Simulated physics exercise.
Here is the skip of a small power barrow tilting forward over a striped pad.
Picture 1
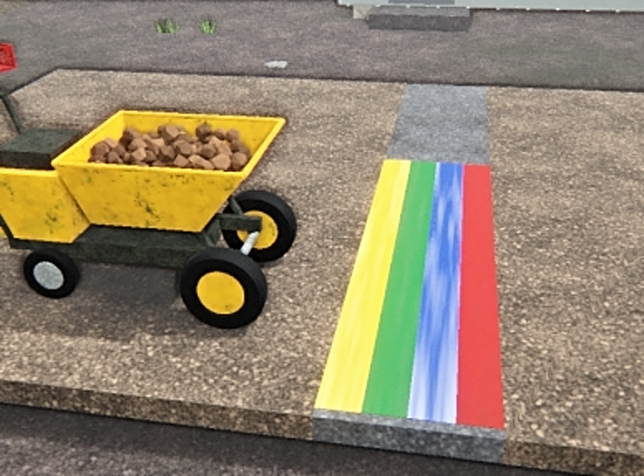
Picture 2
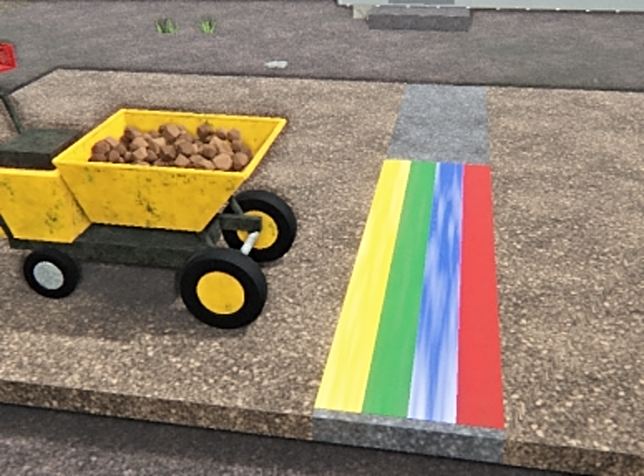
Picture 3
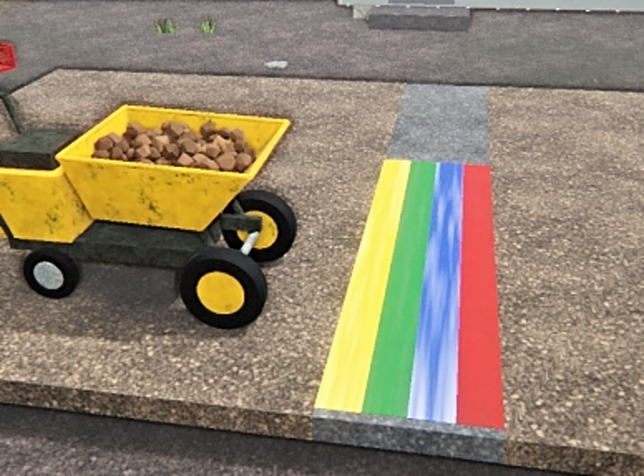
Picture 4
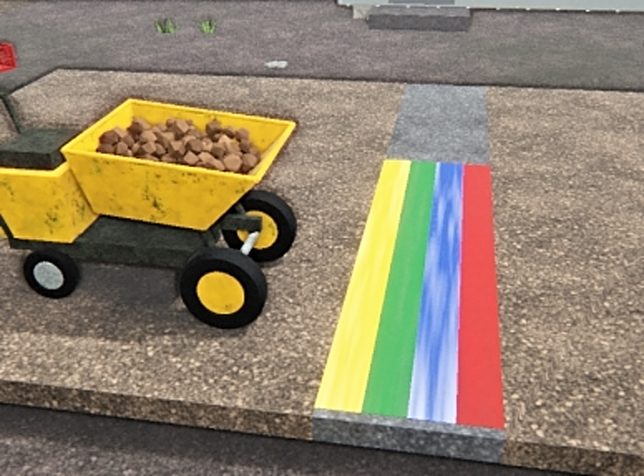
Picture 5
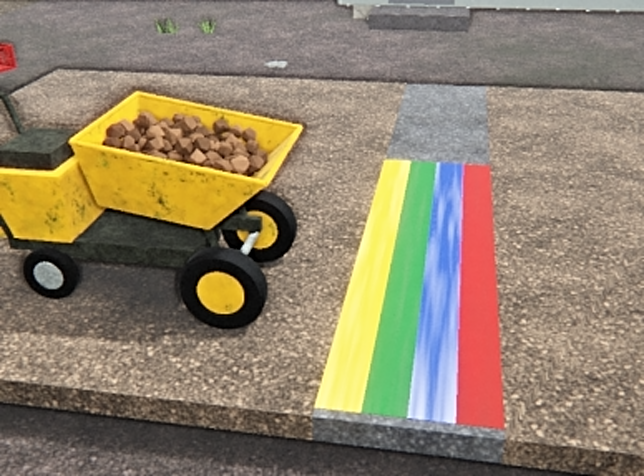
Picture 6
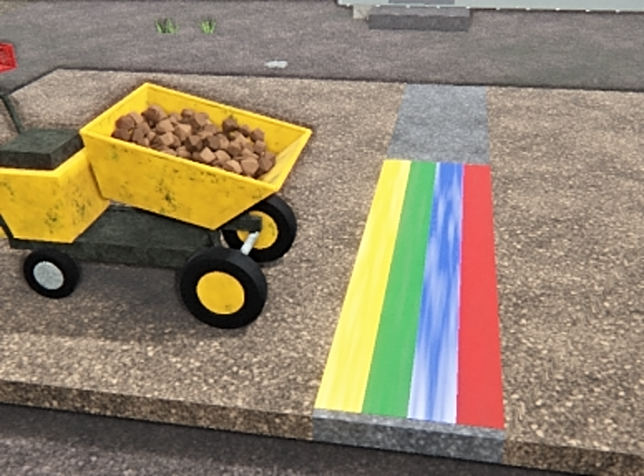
At the start, a small yellow barrow sits left of a pad striped yellow, green, blue and red, its skip level and loaded with brown clods. The skip then slowly tilts a little forward to the right, its back edge rising, while the wheels stay still and the clods remain inside.
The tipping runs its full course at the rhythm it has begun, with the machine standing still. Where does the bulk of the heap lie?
Most lies over the green band.
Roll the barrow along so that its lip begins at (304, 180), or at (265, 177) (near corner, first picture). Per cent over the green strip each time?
Near 10 % and 30 %.
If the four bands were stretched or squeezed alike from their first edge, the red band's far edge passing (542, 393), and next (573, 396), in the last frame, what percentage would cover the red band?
The first gives 10 %, the second 10 %.
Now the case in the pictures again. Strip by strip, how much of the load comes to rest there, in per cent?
About: Yellow strip 20, green strip 30, blue strip 20, red strip 20 per cent.
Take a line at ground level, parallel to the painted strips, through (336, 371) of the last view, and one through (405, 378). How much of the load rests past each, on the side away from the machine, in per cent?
The first gives 100 %, the second 50 %.
Shortly afterwards, skip tipped steeply; the whole lot in the skip.
Next, skip tipped steeply; the bulk in the skip; only a few over the yellow strip; a little over the green strip; a little falling.
Some moments later, skip tipped right over; a little in the skip; a little over the yellow strip; near a third over the green strip; near a quarter over the blue strip; a little over the red strip; a little off the paint.
In the end, skip tipped right over; only a few in the skip; near a quarter over the yellow strip; near a third over the green strip; near a quarter over the blue strip; near a quarter over the red strip; a little off the paint.
